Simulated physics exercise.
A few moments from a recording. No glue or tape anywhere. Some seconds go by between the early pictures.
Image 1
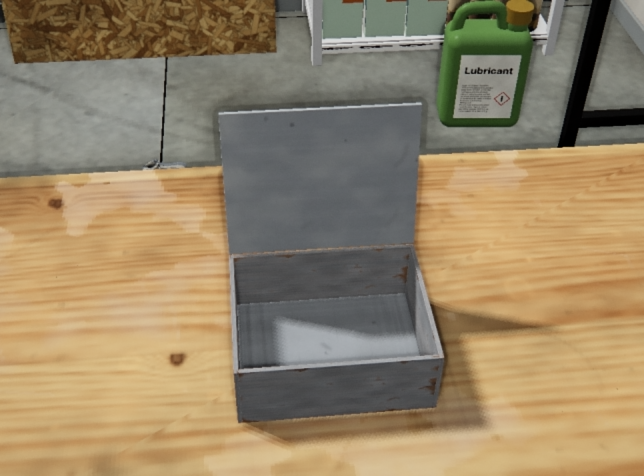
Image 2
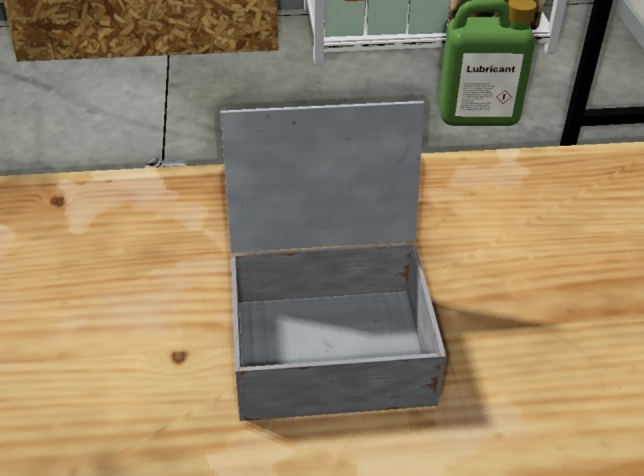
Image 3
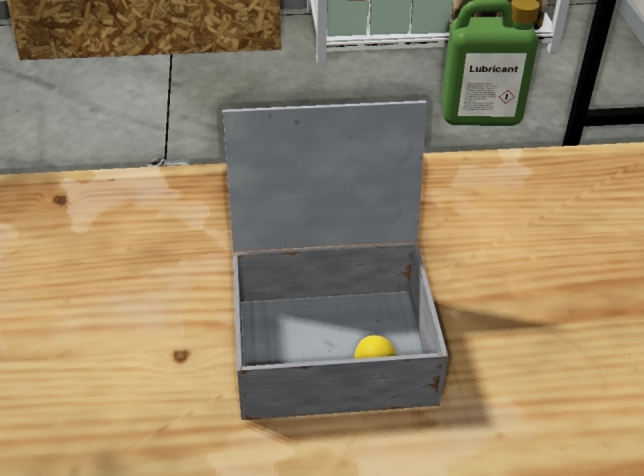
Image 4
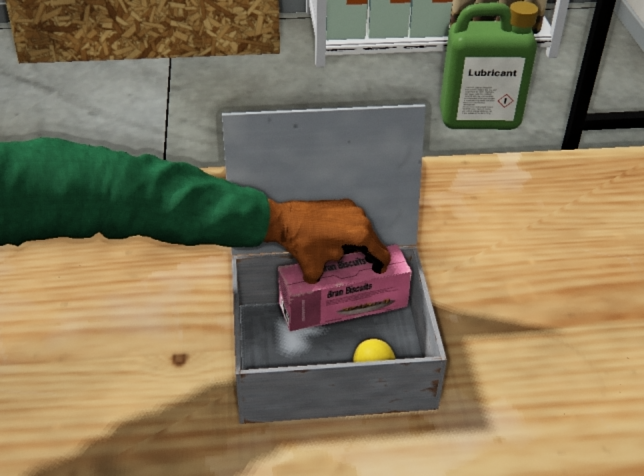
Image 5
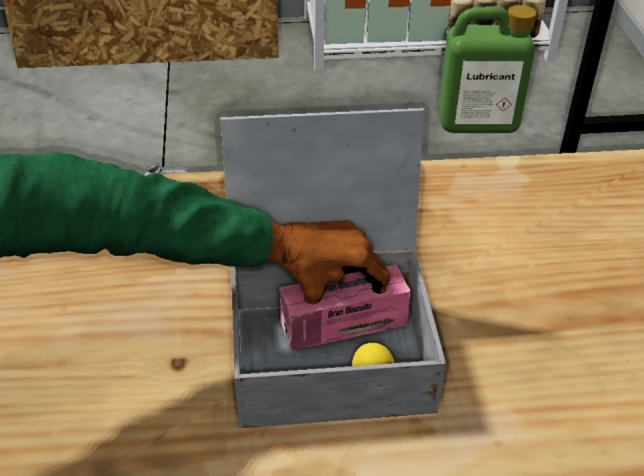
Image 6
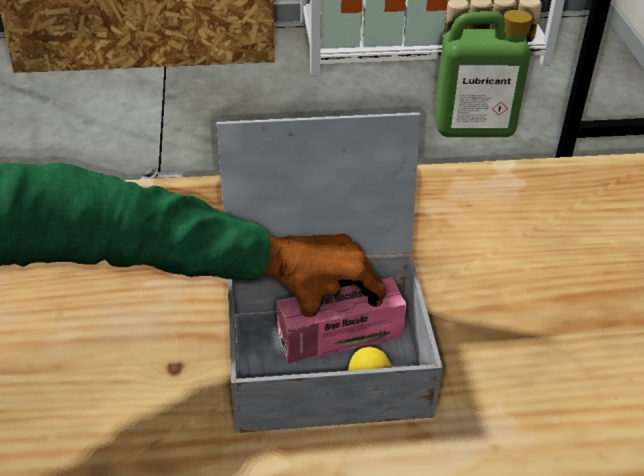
On a wooden table in a workshop, an open grey box with a raised lid sits empty, and then a yellow ball is inside it near the front. A green-sleeved arm then reaches in from the left, its brown hand holding a pink carton, and lowers it slightly into the box behind the ball, still gripping it.
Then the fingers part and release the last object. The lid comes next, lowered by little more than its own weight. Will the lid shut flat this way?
Yes.
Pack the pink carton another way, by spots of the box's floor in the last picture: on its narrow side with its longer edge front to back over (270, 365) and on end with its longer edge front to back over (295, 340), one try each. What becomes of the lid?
For the first packing it seals the box, and for the second it cannot come down.
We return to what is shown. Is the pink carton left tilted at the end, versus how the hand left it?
Looking at the last picture, the pink carton is left as set.
Then, 1.30 s on from there, lid 79° above the rim.
Then, 1.70 s on from there, lid 47° above the rim.
Then, 2.00 s on from there, lid 12° above the rim.
In the end, lid shut; both unmoved. At the end, from the last picture's camera, pink carton near (341, 320).
